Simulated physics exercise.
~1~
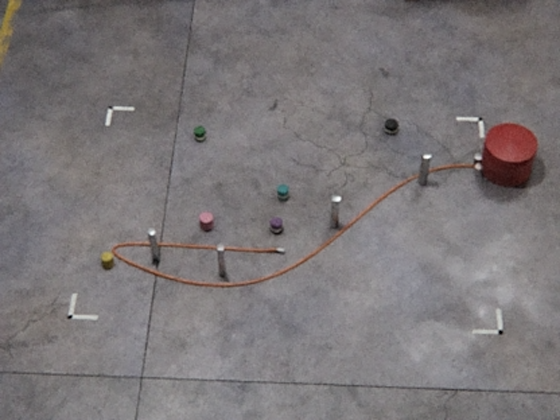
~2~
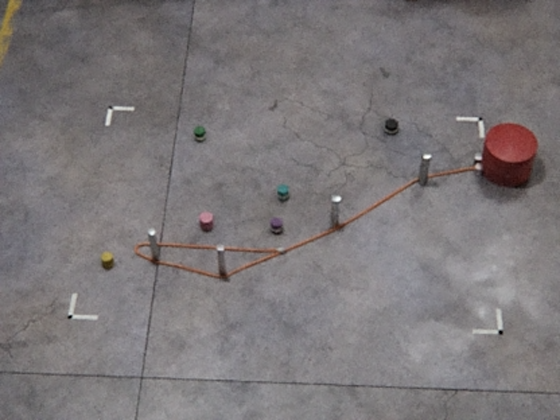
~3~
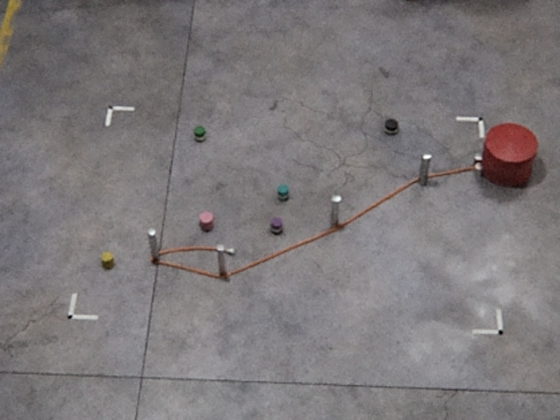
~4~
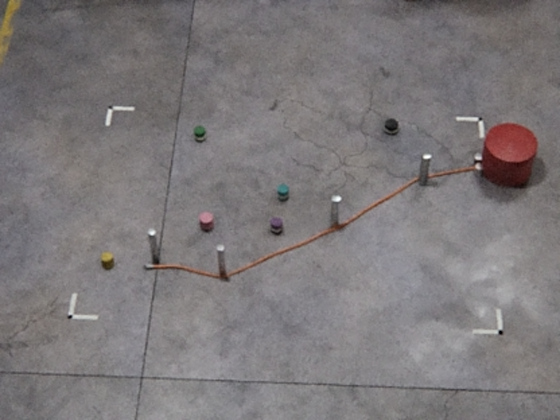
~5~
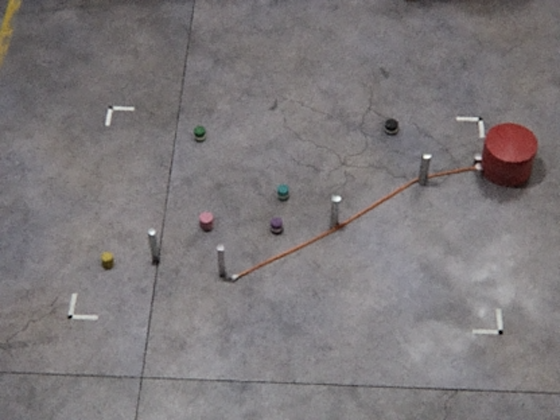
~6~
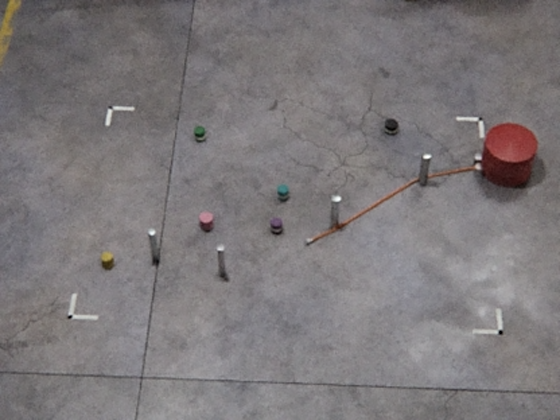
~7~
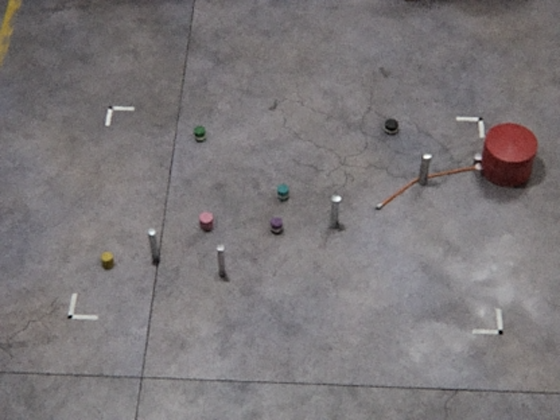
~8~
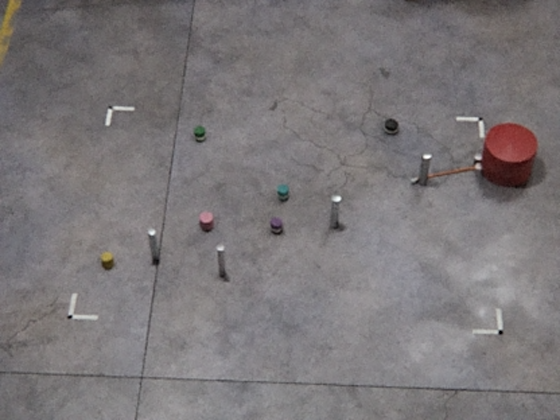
Orange lead being drawn in toward a red drum at right, slipping past steel posts until only a short length remains.
